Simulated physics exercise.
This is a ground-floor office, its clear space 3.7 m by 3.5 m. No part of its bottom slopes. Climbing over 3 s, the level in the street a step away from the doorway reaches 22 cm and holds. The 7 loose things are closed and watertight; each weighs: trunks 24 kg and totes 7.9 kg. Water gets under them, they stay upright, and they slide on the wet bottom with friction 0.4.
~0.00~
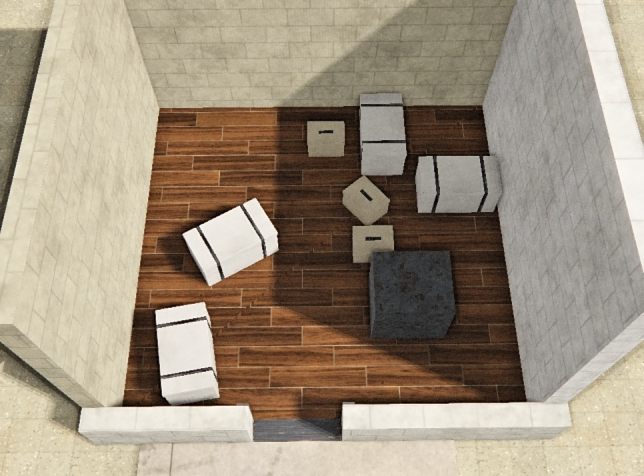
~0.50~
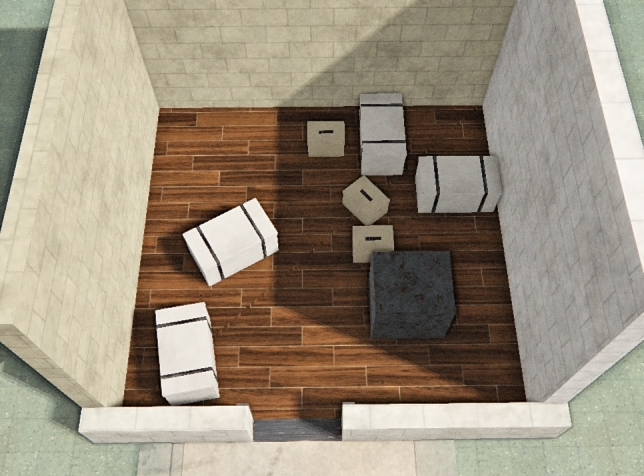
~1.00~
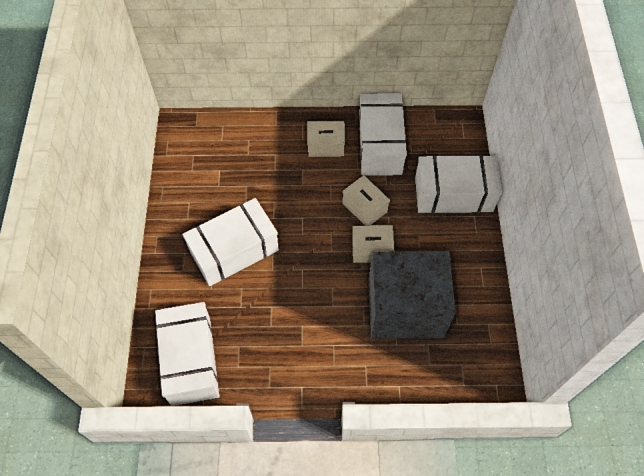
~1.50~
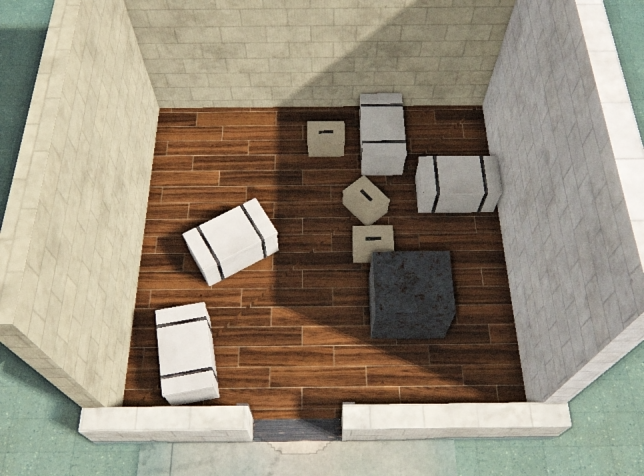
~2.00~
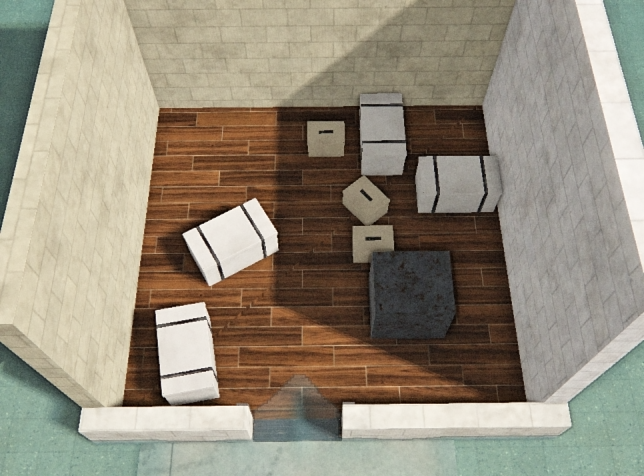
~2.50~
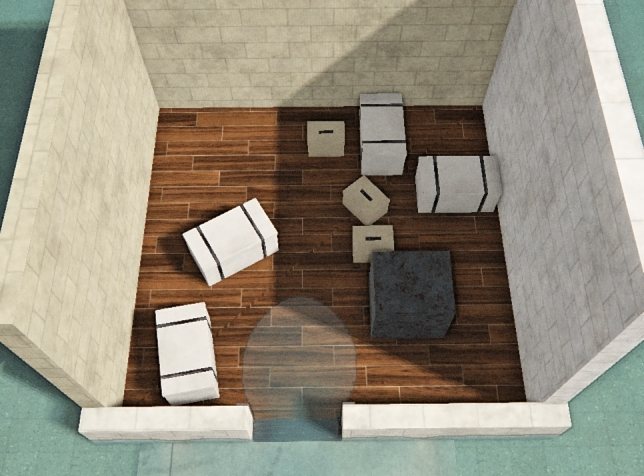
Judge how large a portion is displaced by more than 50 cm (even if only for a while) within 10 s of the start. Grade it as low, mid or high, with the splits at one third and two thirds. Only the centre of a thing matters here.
Grade: Mid, one to two thirds.
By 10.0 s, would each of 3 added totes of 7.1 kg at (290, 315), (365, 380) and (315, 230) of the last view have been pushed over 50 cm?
One by one, in that order: Above it, below it, above it.
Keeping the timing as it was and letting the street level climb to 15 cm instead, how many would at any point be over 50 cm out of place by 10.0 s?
Count under that change: 0.
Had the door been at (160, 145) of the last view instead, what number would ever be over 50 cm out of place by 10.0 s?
Result: 5.
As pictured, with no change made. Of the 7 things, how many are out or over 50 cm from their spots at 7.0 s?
Tally at that time: 2.
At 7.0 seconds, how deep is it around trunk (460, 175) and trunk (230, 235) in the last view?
I'd put it at 1 cm and 7 cm respectively.
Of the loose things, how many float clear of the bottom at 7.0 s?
2.
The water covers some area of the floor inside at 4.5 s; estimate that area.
About 6.5 m2.
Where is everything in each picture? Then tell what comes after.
A trunk at (230, 233) rests on the ground; a tote at (366, 196) rests on the ground; water covers 0.0 m2; 0 of 7 have shifted, in the first picture.
A trunk at (230, 233), on the bottom; a tote at (366, 196), on the bottom; water covers 0.0 m2; 0 of 7 have shifted, in the second picture.
A trunk at (230, 233), on the bottom; a tote at (366, 196), on the bottom; water covers 0.0 m2; 0 of 7 have shifted, in the third picture.
A trunk at (230, 233) rests on the ground; a tote at (366, 196) rests on the ground; water covers 0.0 m2; 0 of 7 have shifted, in the fourth picture.
A trunk at (230, 233) rests on the ground; a tote at (366, 196), on the bottom; water covers 0.2 m2; 0 of 7 have shifted, in the fifth picture.
A trunk at (230, 233), on the bottom; a tote at (366, 196) rests on the ground; 1.0 m2 under water; 0 of 7 have shifted, in the sixth picture.
After 3.5 s 0 of 7 are over 50 cm from their spots; 0 afloat.
After 4.5 s 0 of 7 are over 50 cm from their spots; 0 afloat.
After 7.0 s 2 of 7 are over 50 cm from their spots; 2 afloat.
After 10.0 s 3 of 7 are over 50 cm from their spots, and 3 have been at some point; 7 afloat.
